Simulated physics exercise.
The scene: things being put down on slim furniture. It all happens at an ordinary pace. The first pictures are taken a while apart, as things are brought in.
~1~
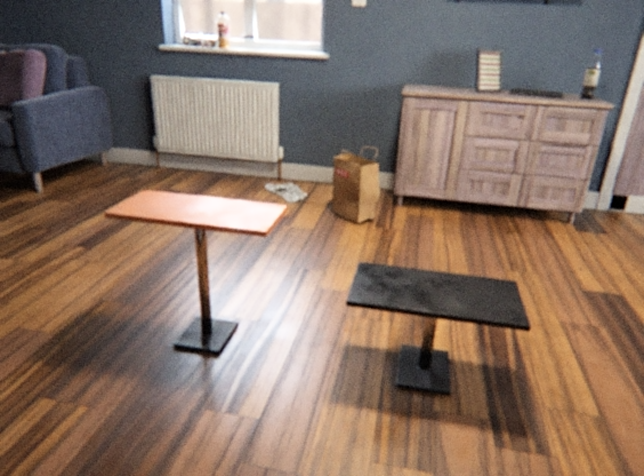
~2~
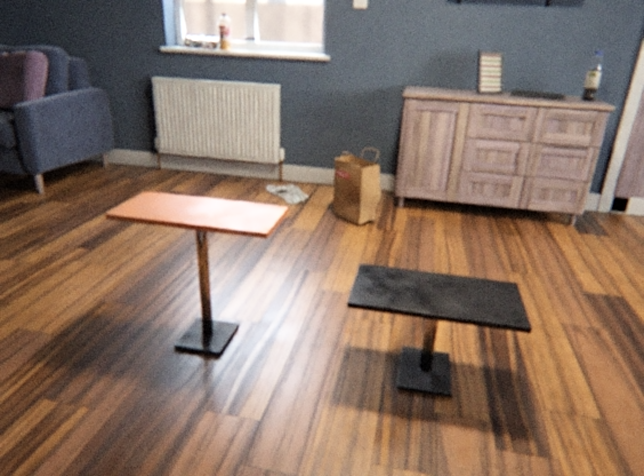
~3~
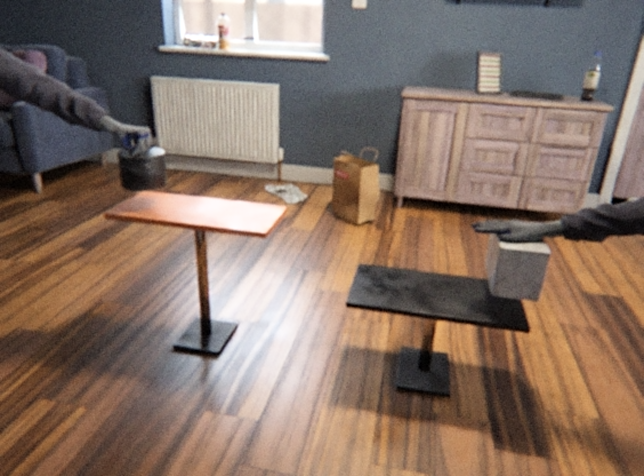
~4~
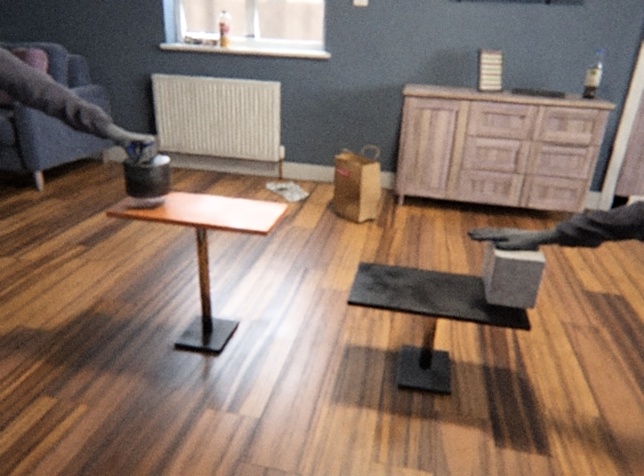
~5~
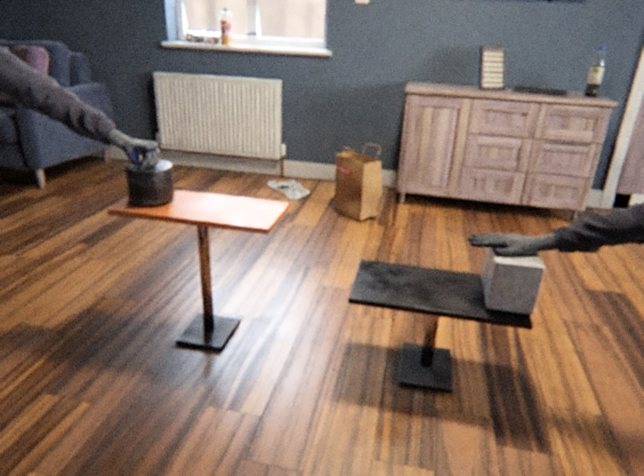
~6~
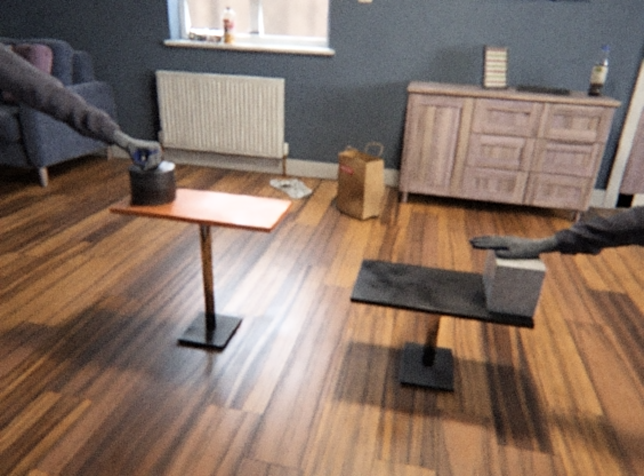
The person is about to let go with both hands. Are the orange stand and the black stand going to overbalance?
As it turns out, the orange stand tips up and the black stand tips up.
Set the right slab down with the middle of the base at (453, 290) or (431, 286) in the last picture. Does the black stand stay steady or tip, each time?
In turn it stays flat on its feet; stays flat on its feet.
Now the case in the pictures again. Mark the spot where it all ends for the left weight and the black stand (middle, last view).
Near (15, 287) and (549, 326).
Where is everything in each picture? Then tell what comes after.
The first frame shows orange stand (199, 212); black stand (435, 293).
The second frame shows black stand (436, 295).
The third frame shows still on the way; orange stand (199, 213); left weight (143, 169).
The fourth frame shows still on the way; black stand (436, 293); right slab (511, 266).
The fifth frame shows still on the way; orange stand (202, 209); left weight (150, 182).
The sixth frame shows in place, still held; orange stand (204, 207); black stand (439, 290); right slab (511, 274).
Then, 0.46 s on from there, orange stand turned 15° from its first pose near (168, 201); black stand turned 25° from its first pose near (482, 294).
Then, 0.64 s on from there, orange stand turned 45° from its first pose near (131, 220); black stand turned 59° from its first pose near (529, 321).
In the end, the orange stand goes over, near (109, 256); the black stand goes over, near (548, 326).
